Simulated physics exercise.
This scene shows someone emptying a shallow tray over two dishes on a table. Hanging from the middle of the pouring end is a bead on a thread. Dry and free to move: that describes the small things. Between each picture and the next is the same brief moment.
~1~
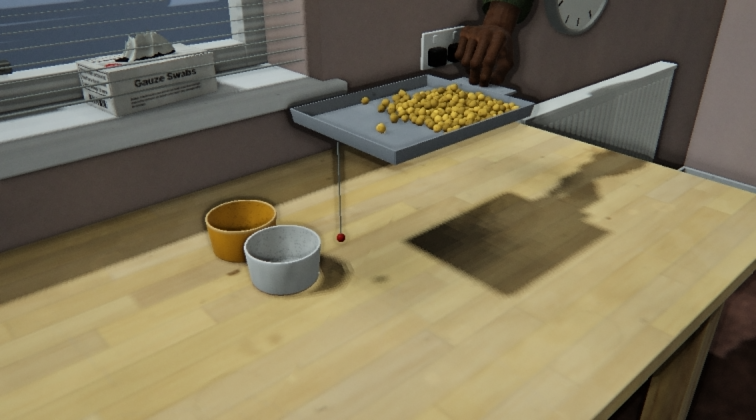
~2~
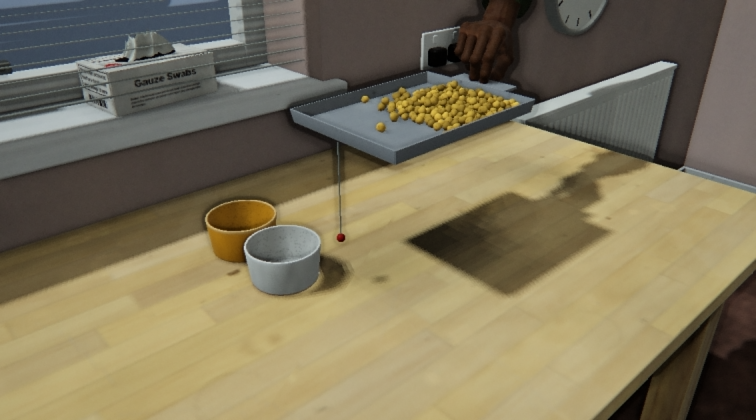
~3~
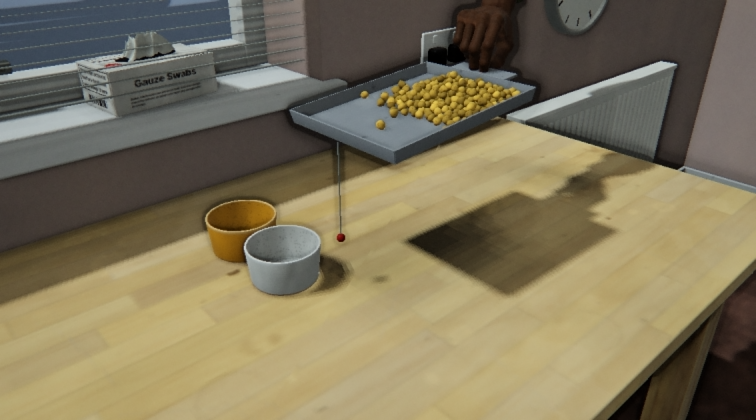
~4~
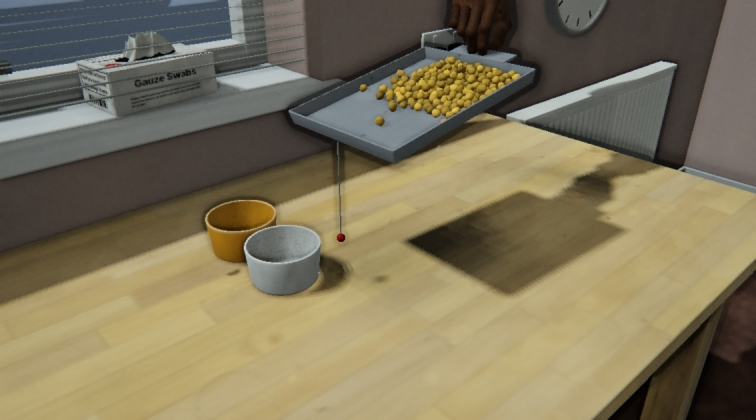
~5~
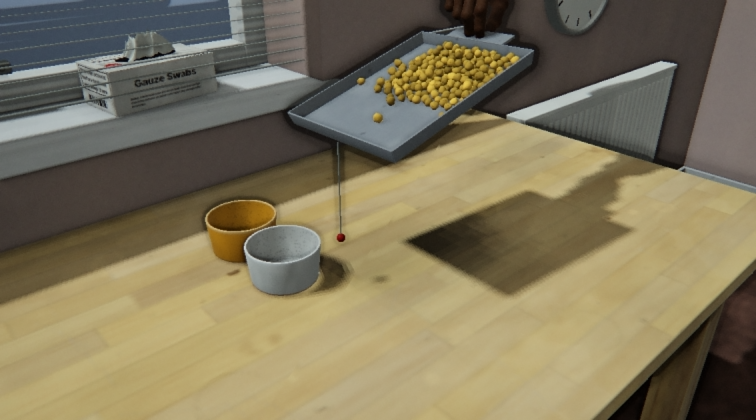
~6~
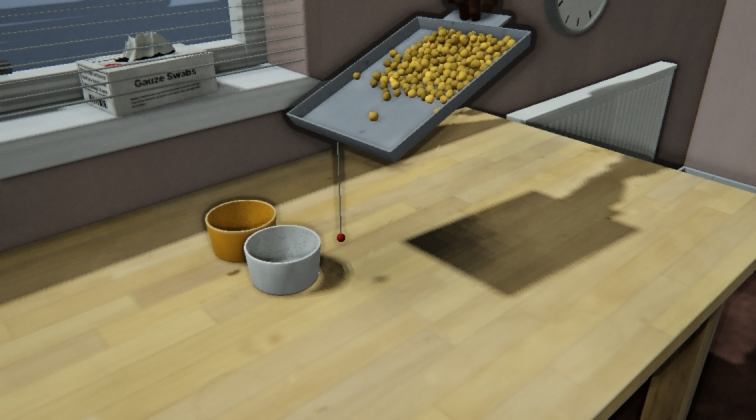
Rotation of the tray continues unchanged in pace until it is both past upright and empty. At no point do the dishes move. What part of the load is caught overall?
Most likely the dishes will collect not even half of it.
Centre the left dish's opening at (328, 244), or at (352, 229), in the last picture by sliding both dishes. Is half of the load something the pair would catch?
In the first position a minority, in the second a minority.
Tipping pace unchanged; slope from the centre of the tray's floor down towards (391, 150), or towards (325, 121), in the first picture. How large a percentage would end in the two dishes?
In turn, 0 percent and then 40 percent.
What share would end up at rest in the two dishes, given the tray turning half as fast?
I'd expect near 50 per cent.
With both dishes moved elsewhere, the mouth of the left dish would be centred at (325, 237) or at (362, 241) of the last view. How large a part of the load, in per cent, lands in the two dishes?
10% for the first placement, 0% for the second.
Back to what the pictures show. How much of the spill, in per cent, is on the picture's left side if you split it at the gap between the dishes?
Close to 40 %.
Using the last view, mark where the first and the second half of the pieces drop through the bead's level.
Early-half point (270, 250); late-half point (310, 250).
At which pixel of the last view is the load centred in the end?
Resting centre, last frame: Roughly (290, 297).
Soon after the last picture, tray tipped steeply; most on the tray; a stray few outside both; about a quarter in the air.
A little later, tray tipped past a quarter turn; about half on the tray; a small part in the right dish; a stray few in the left dish; about a third outside both; a small part in the air.
Later still, tray tipped past a quarter turn; about a third in the right dish; a stray few in the left dish; about two thirds outside both.
At rest, tray tipped past a quarter turn; about a third in the right dish; a stray few in the left dish; about two thirds outside both.
